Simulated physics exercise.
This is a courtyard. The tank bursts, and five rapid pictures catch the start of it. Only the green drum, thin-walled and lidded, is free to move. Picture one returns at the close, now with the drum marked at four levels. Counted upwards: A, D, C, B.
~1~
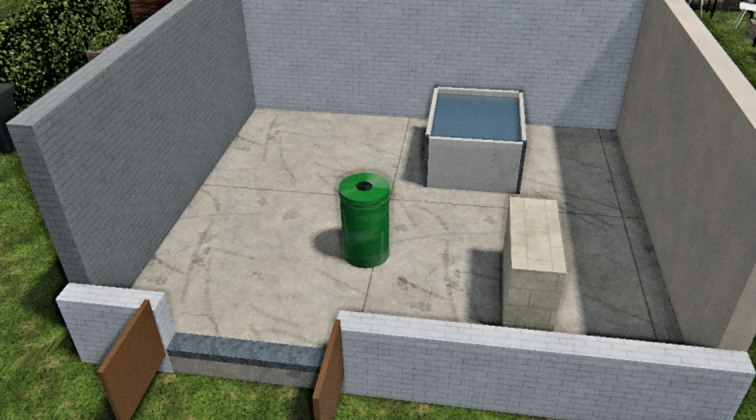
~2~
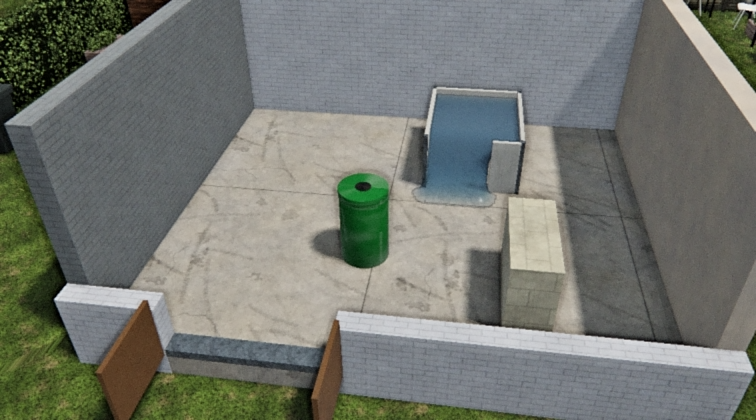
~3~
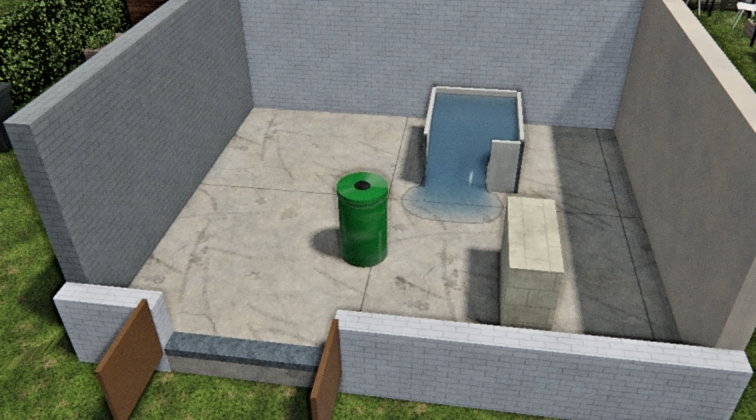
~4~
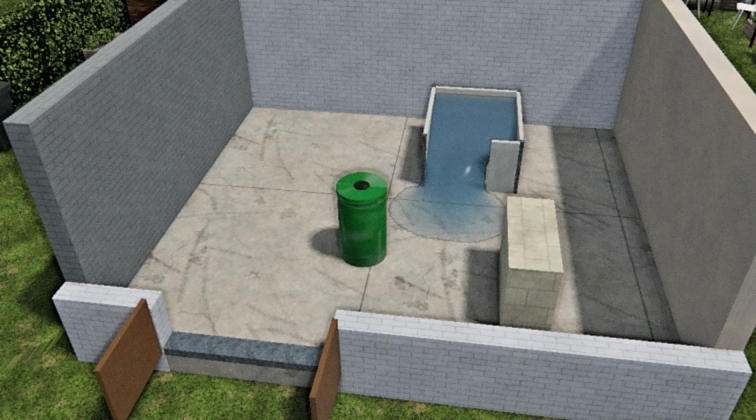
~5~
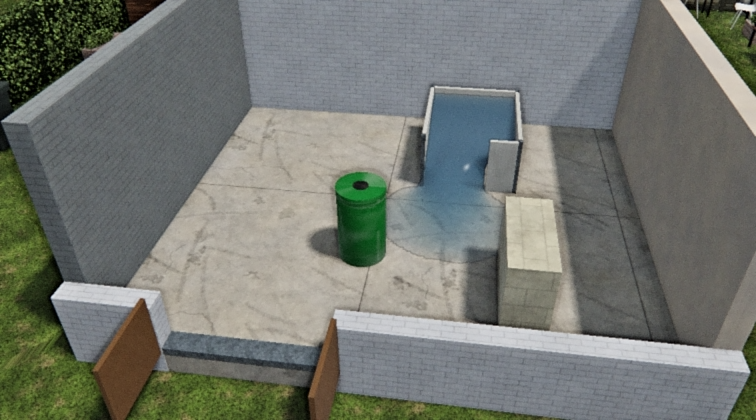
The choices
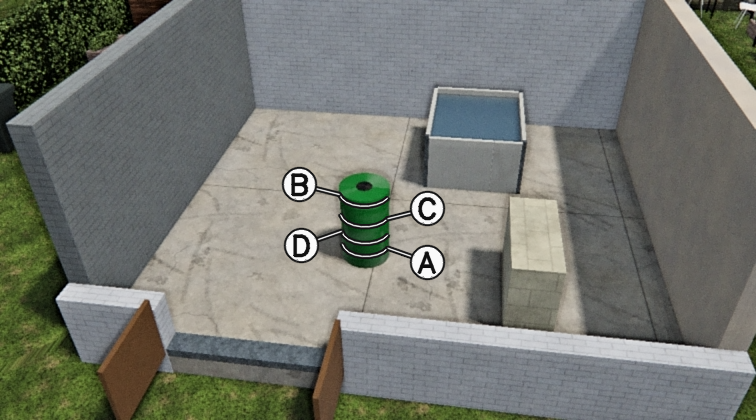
Water poured out through an opening in the front of a full tank in a walled courtyard and spread across the paved floor toward a green drum, which stayed standing in place.
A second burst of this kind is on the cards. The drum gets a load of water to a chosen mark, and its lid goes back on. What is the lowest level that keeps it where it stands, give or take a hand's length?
Take D.
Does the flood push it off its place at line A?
Yes, it does.
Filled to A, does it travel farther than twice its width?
No, it does not.
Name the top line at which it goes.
That would be A.
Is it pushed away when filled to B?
No, not at all.
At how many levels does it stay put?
Three of them.
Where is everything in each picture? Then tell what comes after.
In the first picture, lid of the green drum at (364, 187); tank full, its middle at (476, 118); open gate at (251, 305).
In the second picture, 1 % of the ground wet, in view closest to the drum at (429, 196).
In the third picture, 3 % of the ground wet, in view closest to the drum at (412, 207).
In the fourth picture, 5 % of the ground wet, in view closest to the drum at (418, 228).
In the fifth picture, lid of the green drum at (361, 186); 8 % of the ground wet, in view closest to the drum at (389, 233).
On the marked copy, A at (362, 256); B at (360, 206); C at (361, 226); D at (361, 243); from the bottom up A, D, C, B.
For line A, it is pushed about its own width away.
For line B, it does not move.
For line C, it does not move.
For line D, it does not move.
